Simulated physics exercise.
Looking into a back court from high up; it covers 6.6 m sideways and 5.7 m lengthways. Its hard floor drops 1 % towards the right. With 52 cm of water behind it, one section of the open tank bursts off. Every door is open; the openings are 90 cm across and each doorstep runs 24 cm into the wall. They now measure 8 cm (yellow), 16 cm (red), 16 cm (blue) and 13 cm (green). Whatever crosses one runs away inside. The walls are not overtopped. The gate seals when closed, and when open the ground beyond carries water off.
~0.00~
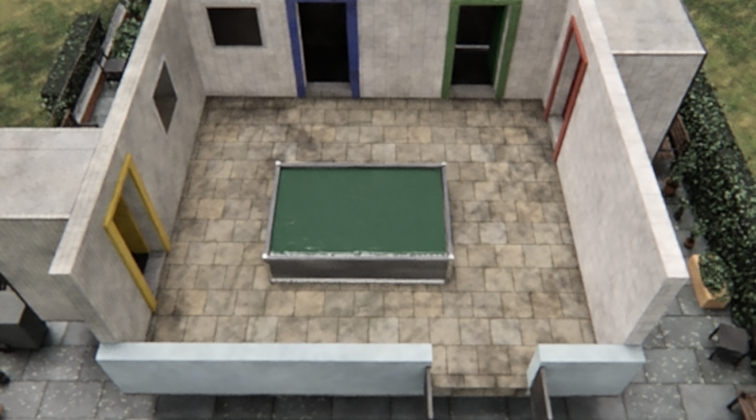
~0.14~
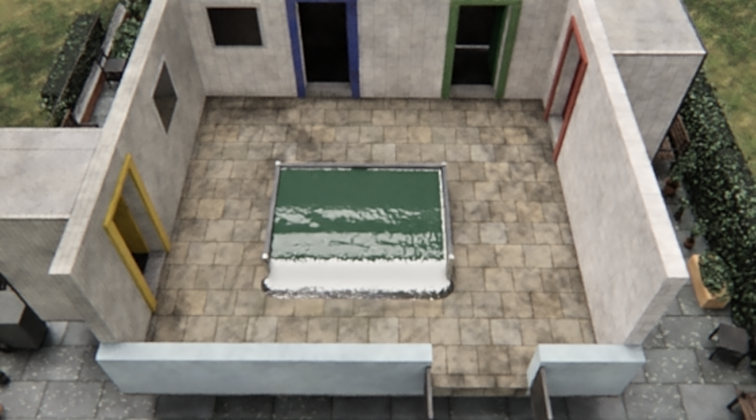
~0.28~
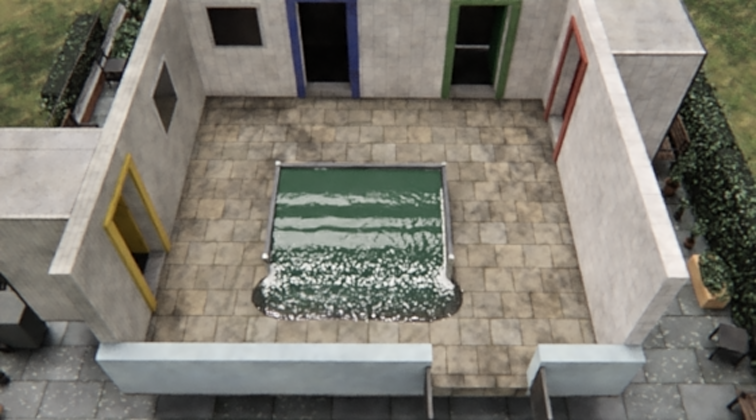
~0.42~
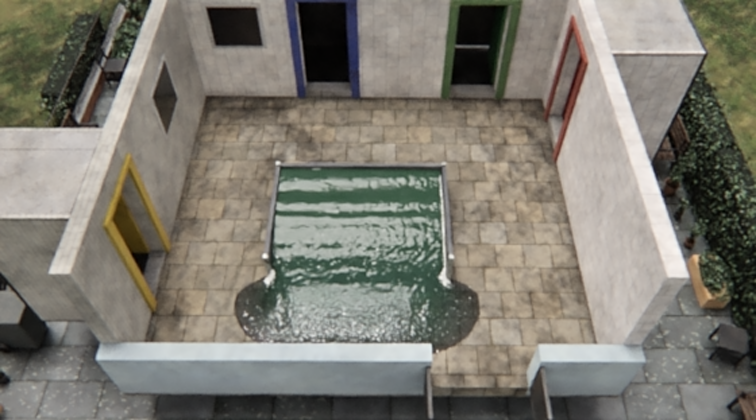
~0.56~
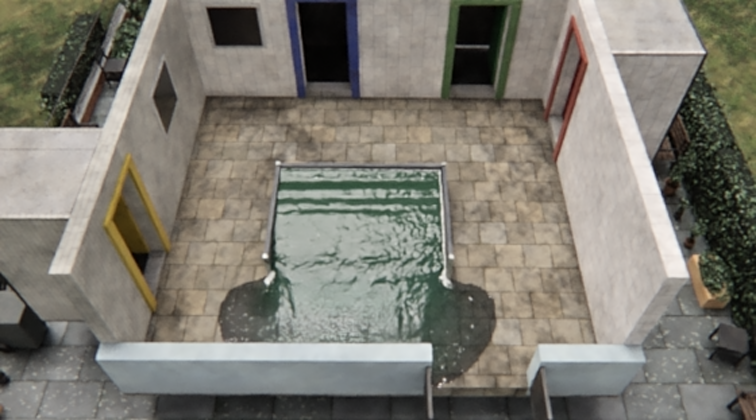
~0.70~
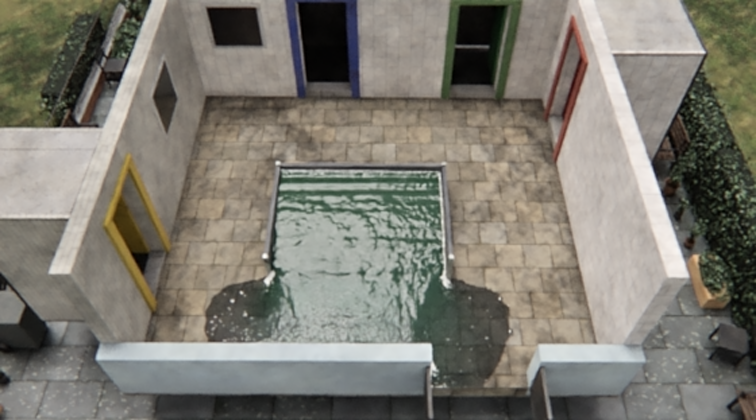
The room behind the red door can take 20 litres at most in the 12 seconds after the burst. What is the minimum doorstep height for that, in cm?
About 6.5 cm.
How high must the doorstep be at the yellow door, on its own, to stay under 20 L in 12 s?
Roughly 11.0 cm at yellow.
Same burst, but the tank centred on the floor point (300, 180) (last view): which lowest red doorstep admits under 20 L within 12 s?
About 7.0 cm.
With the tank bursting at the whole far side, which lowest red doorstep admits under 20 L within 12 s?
About 19 cm.
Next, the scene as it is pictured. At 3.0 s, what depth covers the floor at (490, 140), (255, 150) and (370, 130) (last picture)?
In that order: 0, 0 and 0 cm.
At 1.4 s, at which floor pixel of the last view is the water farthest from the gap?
At about (139, 368).
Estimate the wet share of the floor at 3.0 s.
Near 40 per cent is wet.
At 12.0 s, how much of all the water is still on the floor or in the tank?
Roughly 74 in a hundred.
After 1.4 s water covers 20 % of the floor, deepest (40 cm) near (355, 370); it has not reached the red door.
After 3.0 s water covers 40 % of the floor, deepest (30 cm) near (594, 360); it has not reached the red door.
After 12.0 s water covers 100 % of the floor, deepest (12 cm) near (567, 237); 9 cm at the red door, 0 litres in over its 16 cm doorstep.
At the red door as built, the water arrived by 4.2 s and peaked near 12 cm at 9.4 s.
Run again over the same 12 s with other heights there, 25 litres in over 6 cm, 16 litres over 7 cm. The limit of 20 litres is kept from about 6.5 cm up.
